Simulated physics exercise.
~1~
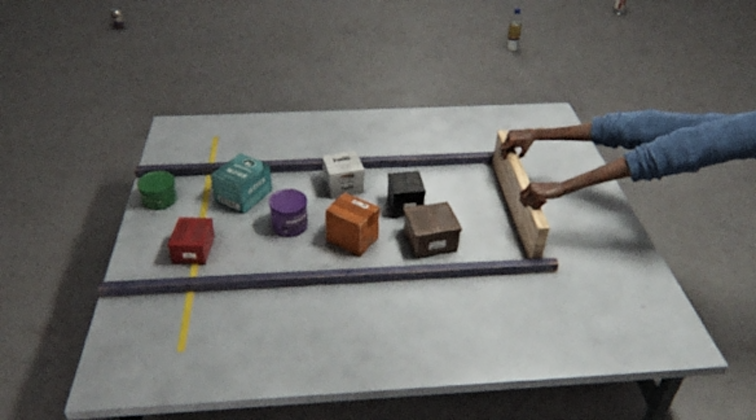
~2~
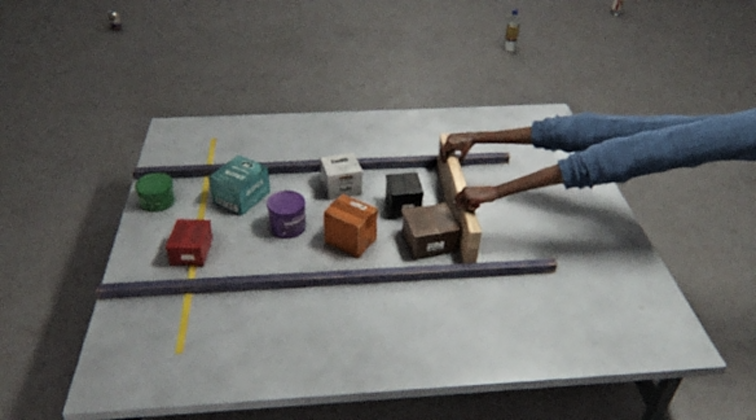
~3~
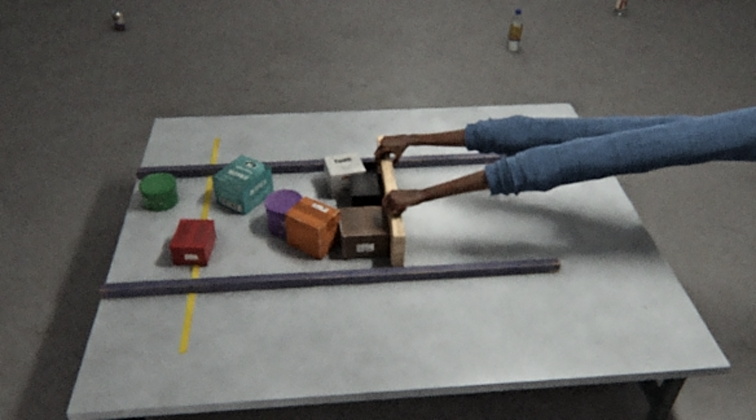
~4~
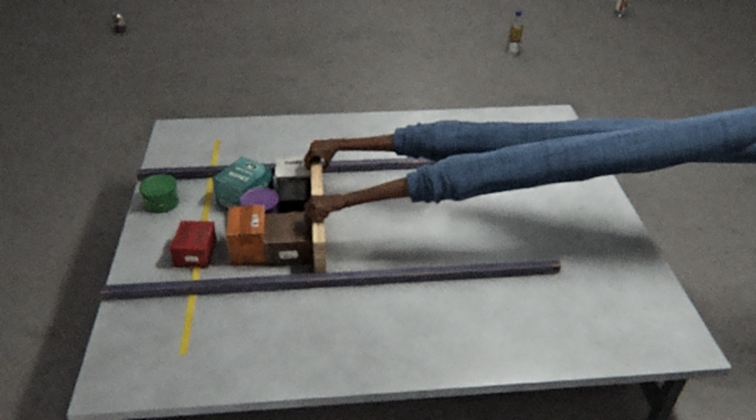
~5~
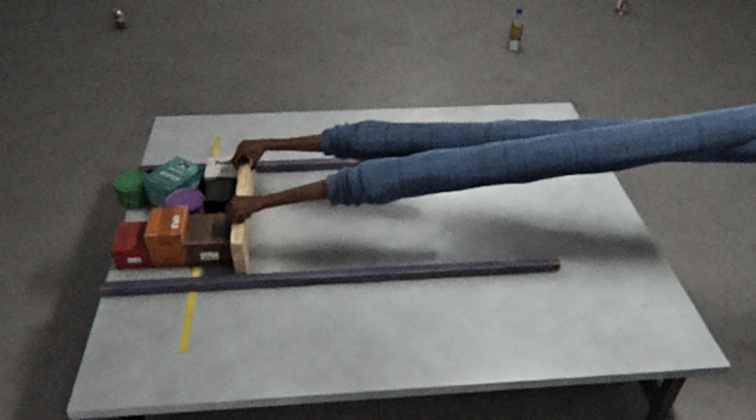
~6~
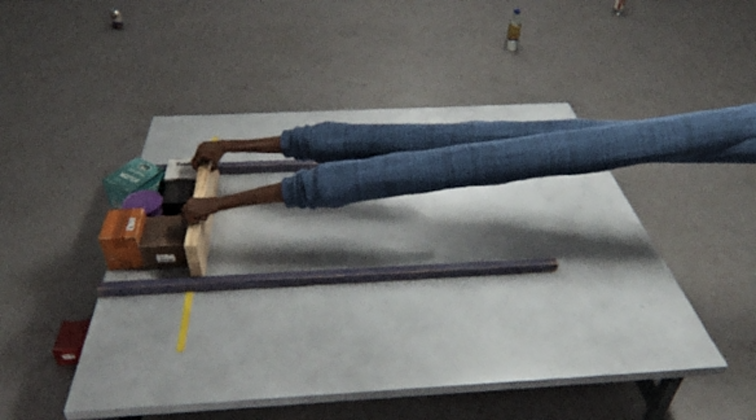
A wooden plank, held upright by two hands in blue sleeves reaching from the right, slides leftward along a pale grey table seen from above by a slightly swaying camera. Between two dark rails sit brown, black, orange, white, purple, teal, red and green boxes and tubs, with yellow tape crossing near the left end. The plank reaches the brown and black boxes, then gathers the orange, white, purple and teal items into a cluster. The cluster pushes the red box and green tub to the left edge. Finally the plank stops around the tape; those two have gone over, the red box lying below, while the rest stay crowded on the table.
